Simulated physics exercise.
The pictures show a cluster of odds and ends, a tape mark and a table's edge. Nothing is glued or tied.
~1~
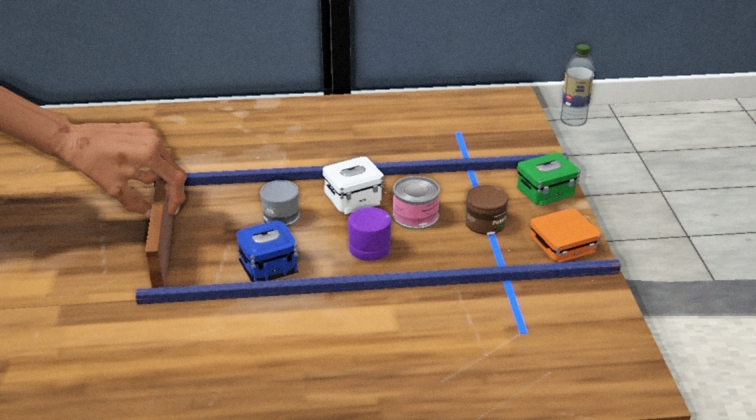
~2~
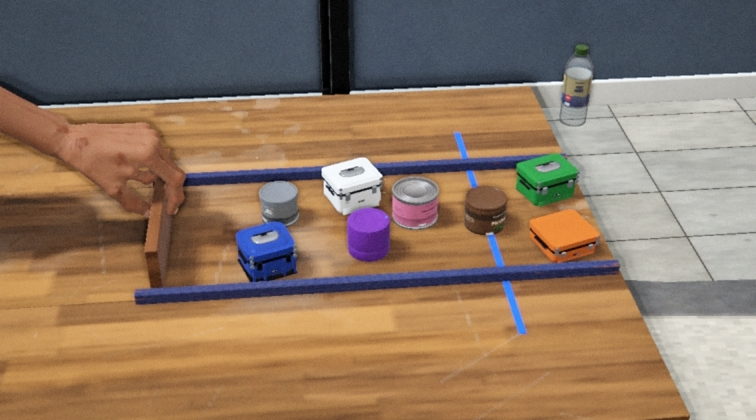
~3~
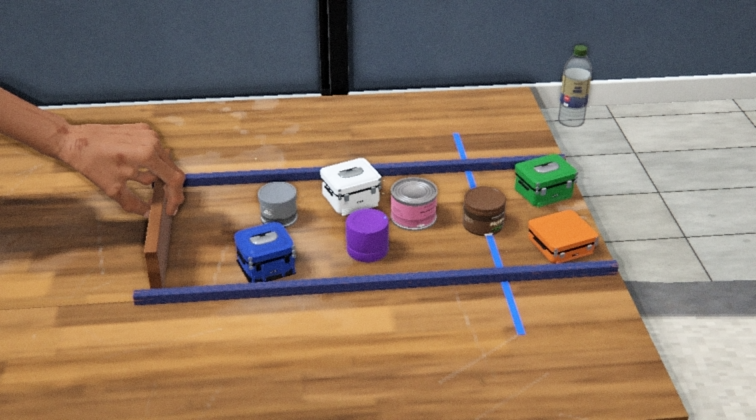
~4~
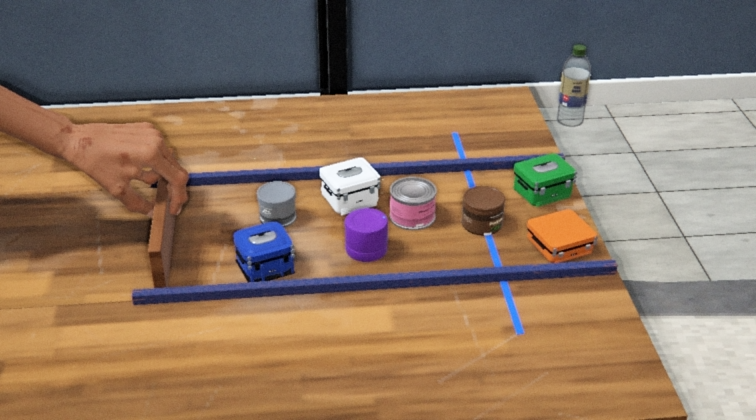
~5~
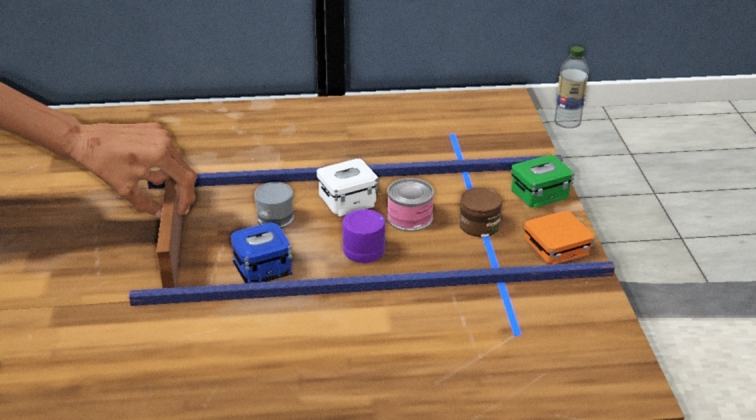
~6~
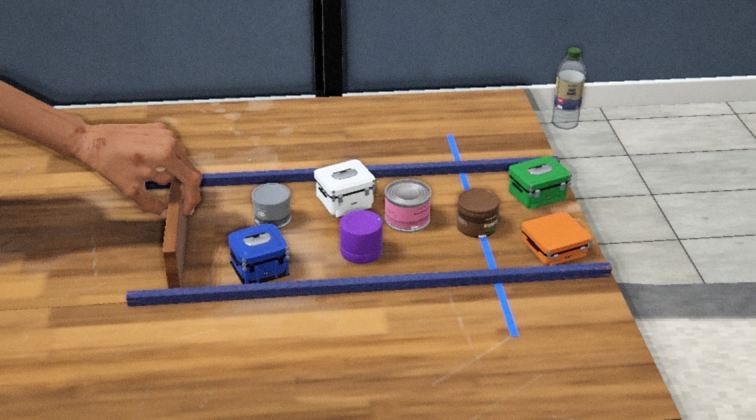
A hand slides a wooden board slightly right toward scattered colourful containers on a table.
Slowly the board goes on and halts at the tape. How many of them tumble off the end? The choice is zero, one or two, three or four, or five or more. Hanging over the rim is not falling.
As it turns out, the number that fall off is zero.
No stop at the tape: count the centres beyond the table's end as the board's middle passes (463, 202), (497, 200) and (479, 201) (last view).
Place by place, 0, 2 and 0.
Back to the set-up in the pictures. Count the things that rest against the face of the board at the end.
3 of them.
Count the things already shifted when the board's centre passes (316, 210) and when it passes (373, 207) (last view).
First 4, then 5.
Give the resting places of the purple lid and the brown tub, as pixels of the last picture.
About (543, 219), and the other about (574, 207).
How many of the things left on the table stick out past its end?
That would be 3.
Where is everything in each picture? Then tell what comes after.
The first frame shows green case (547, 179); orange case (564, 236); brown tub (486, 210); board (163, 216); tape (486, 219).
The second frame shows orange case (563, 237); grey tin (279, 205).
The third frame shows brown tub (484, 211); pink tin (414, 204).
The fourth frame shows green case (544, 180); blue case (264, 252).
The fifth frame shows orange case (558, 239); purple lid (364, 236).
The sixth frame shows green case (539, 183); orange case (555, 240); brown tub (478, 213); board (178, 217); tape (478, 221).
Early on, none off yet; green case at rest near (539, 183); orange case at rest near (555, 240); brown tub at rest near (478, 213).
A while later, none off yet; green case at rest near (539, 183); orange case at rest near (555, 240); brown tub travelled a little near (491, 214).
Finally, the number that fall off is zero.
